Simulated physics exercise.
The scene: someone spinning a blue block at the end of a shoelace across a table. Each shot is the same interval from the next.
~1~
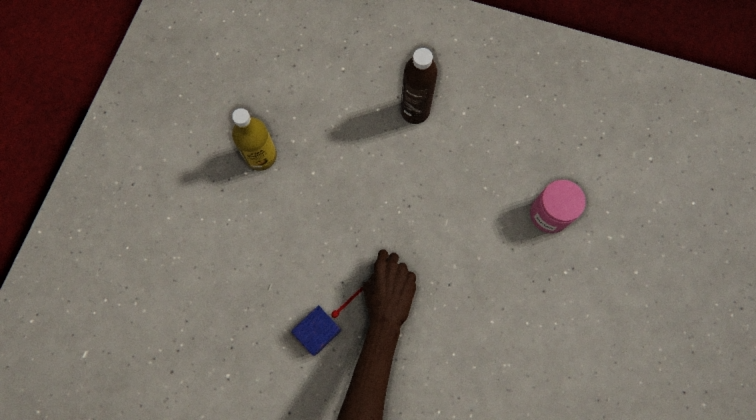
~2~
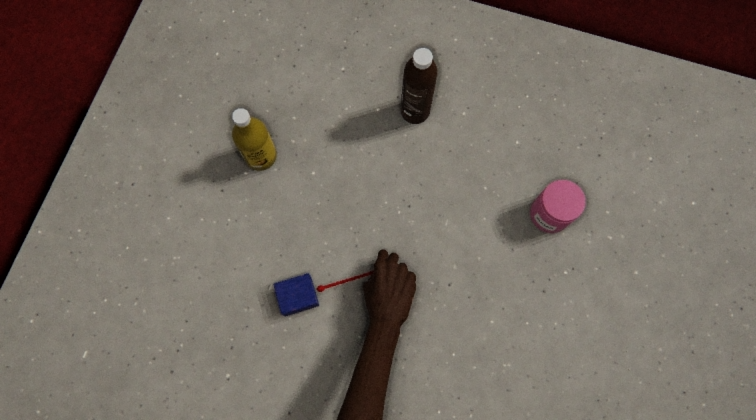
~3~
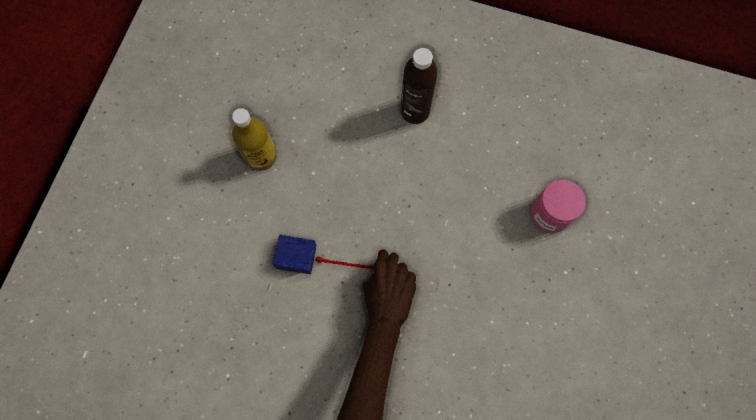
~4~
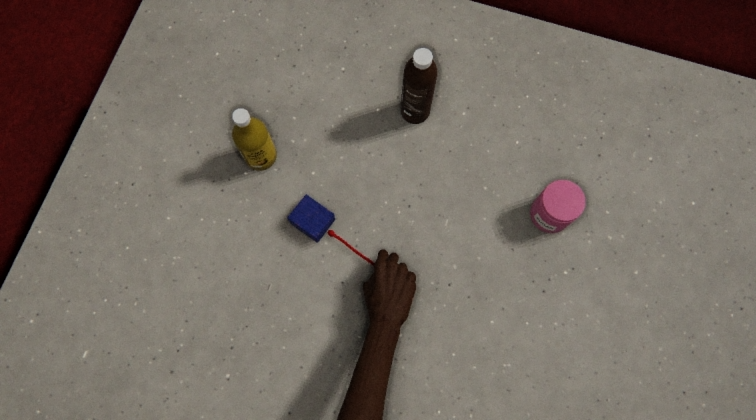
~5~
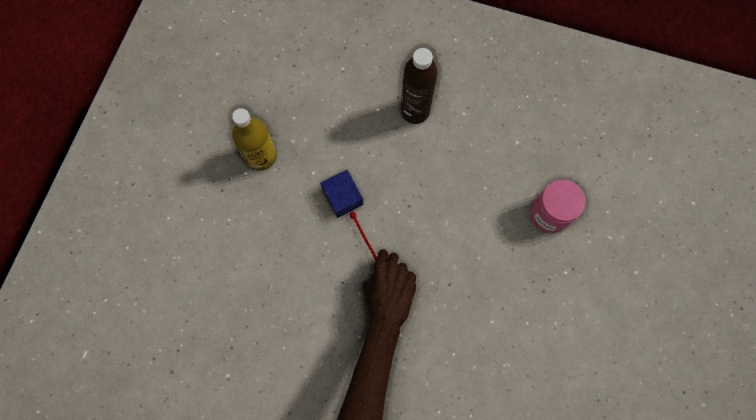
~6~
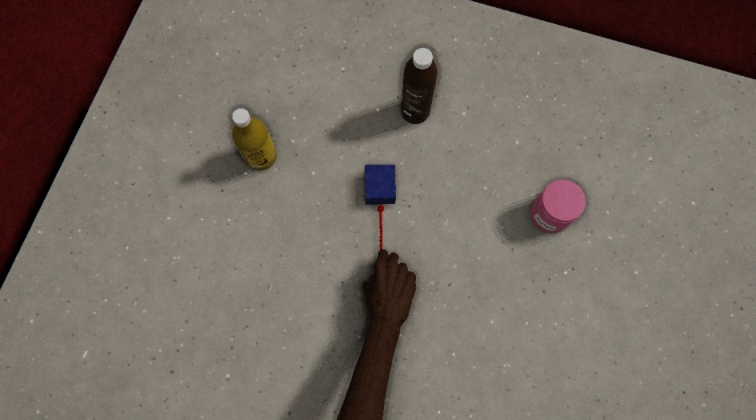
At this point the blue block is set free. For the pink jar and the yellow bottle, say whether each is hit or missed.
The pink jar will receive an impact; the yellow bottle will receive no impact.
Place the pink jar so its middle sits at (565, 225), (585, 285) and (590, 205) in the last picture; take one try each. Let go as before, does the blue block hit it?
In the first try it gets knocked, in the second it is avoided, and in the third it gets knocked.
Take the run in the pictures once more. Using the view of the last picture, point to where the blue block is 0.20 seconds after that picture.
It is at roughly (518, 204).
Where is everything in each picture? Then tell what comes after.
The first frame shows blue block (316, 330); pink jar (564, 200); yellow bottle (241, 116); brown bottle (423, 56).
The second frame shows blue block (295, 293).
The third frame shows blue block (294, 253).
The fourth frame shows blue block (310, 216).
The fifth frame shows blue block (342, 191).
The sixth frame shows blue block (380, 181); pink jar (564, 200); yellow bottle (241, 116); brown bottle (423, 56); going round clockwise.
Then, 0.08 s on from there, block near (455, 195).
Then, 0.20 s on from there, block near (518, 204); pink jar pushed aside.
In the end, block near (517, 203); pink jar pushed aside. The pink jar takes the knock and the yellow bottle stays untouched.
